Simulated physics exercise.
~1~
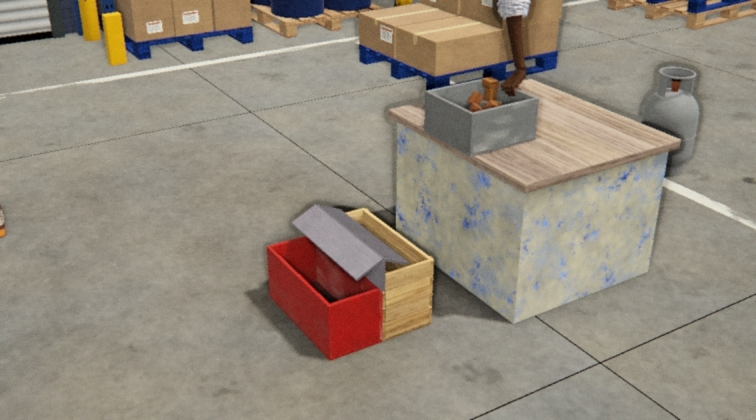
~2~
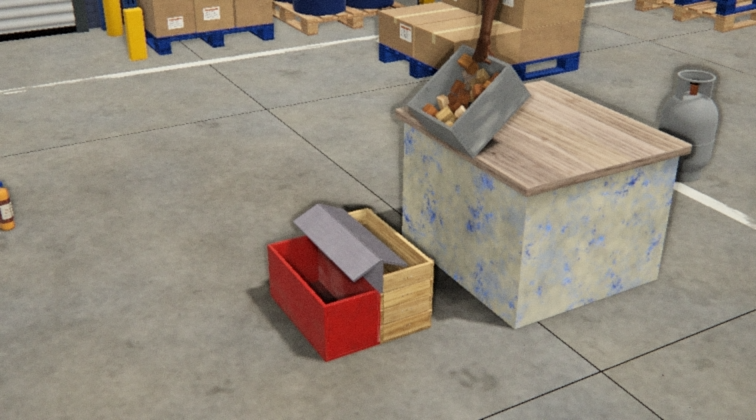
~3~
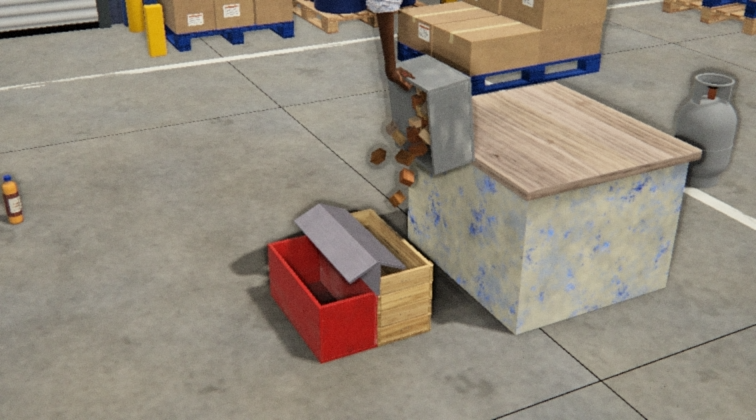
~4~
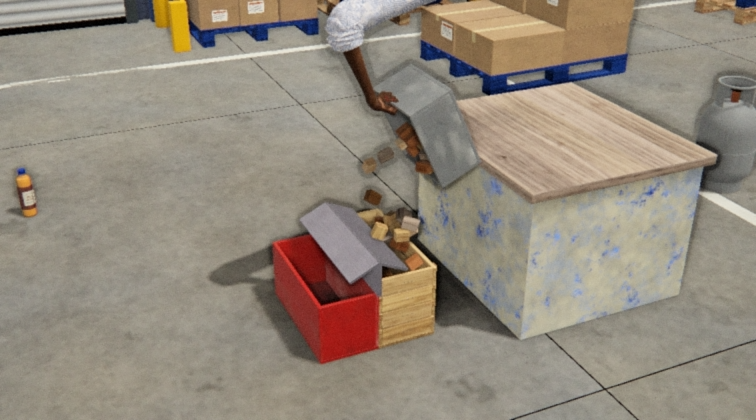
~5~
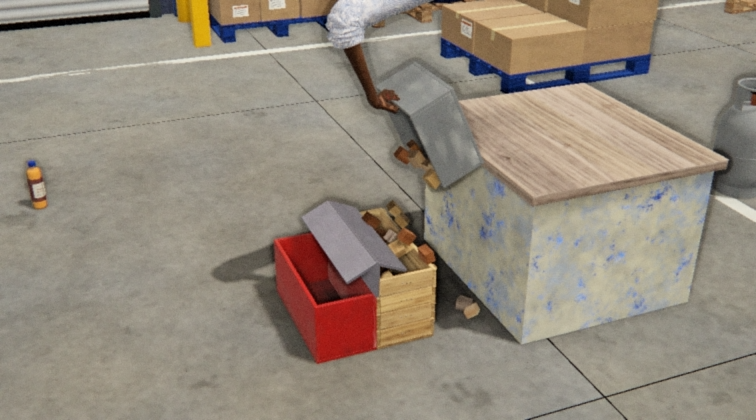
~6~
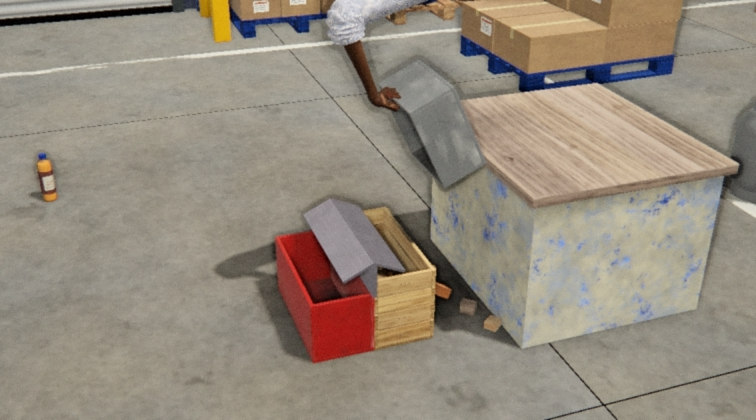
Warehouse floor, a hand tipping a grey crate on a bench edge, wooden blocks tumbling into a wooden tub, a few landing short.
